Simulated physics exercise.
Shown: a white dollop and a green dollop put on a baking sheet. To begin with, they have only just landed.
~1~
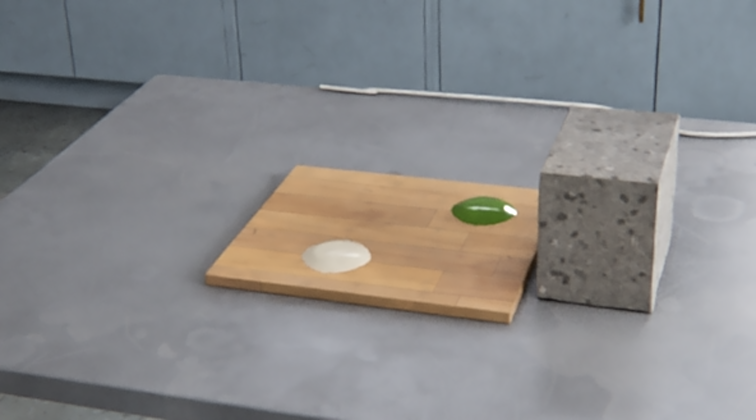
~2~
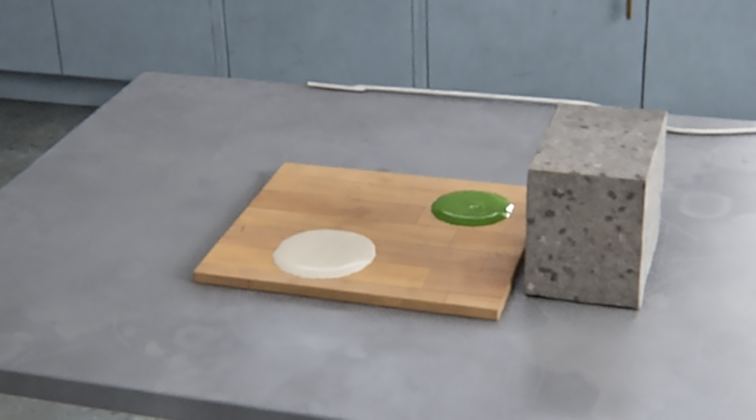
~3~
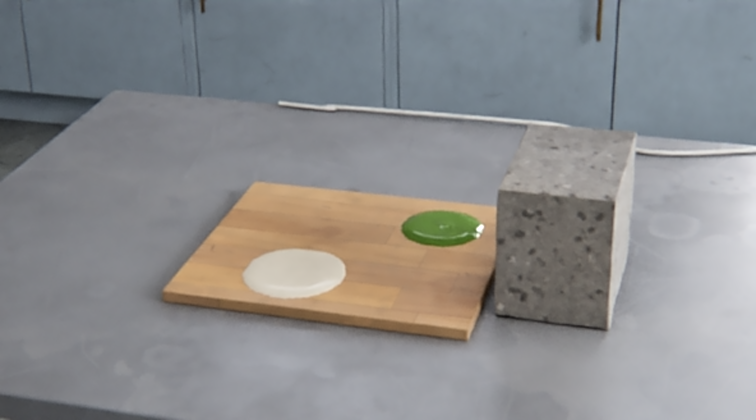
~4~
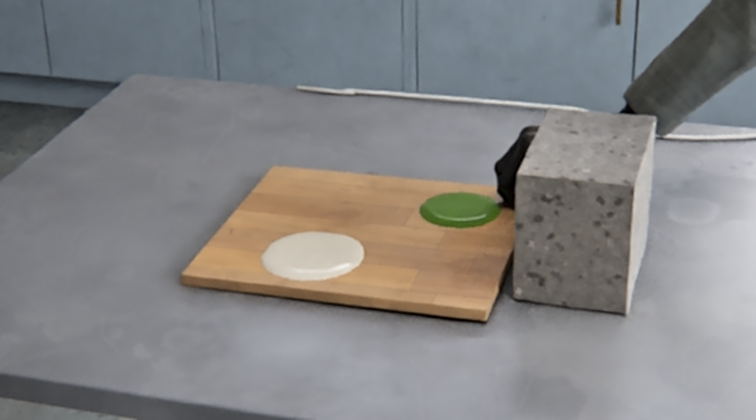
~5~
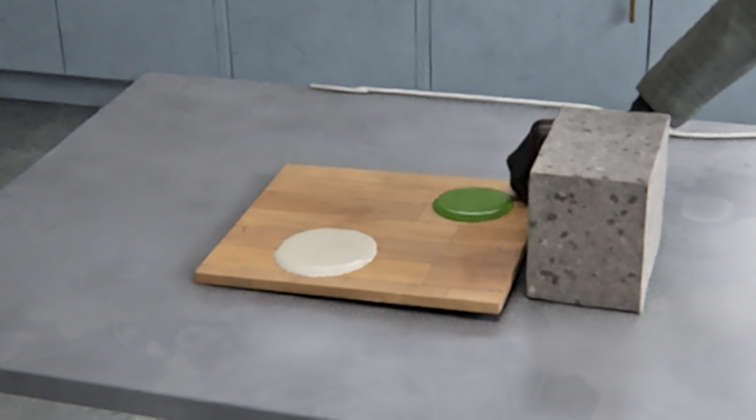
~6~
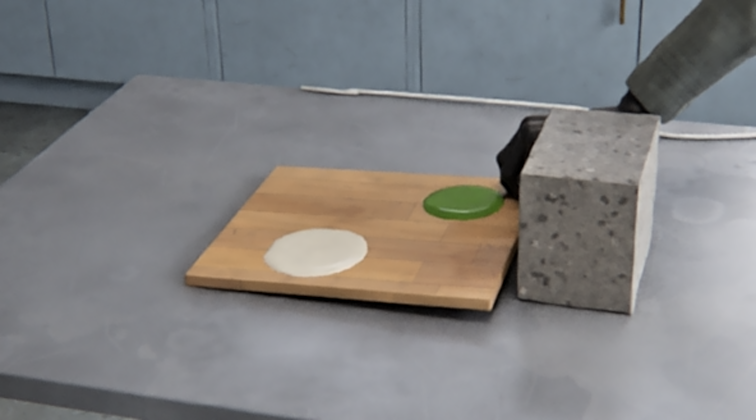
White and green dollops spread on a wooden board, then a gloved hand slightly raises its end.
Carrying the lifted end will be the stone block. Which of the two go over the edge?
Result: The white dollop leaves the surface; the green dollop does not leave.
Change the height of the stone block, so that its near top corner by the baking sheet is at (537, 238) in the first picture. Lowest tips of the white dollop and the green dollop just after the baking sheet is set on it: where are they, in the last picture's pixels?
Tips, last view: First approx. (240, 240), second approx. (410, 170).
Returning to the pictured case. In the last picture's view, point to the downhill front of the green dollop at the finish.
Roughly at (339, 150).
Shortly, slope about 29°; the white dollop is dripping off the low end; the green dollop has crept a little.
Then, the white dollop is dripping off the low end; the green dollop has crept down a long way.
At the finish, slope about 29°; the white dollop is dripping off the low end; the green dollop has crept down a long way.
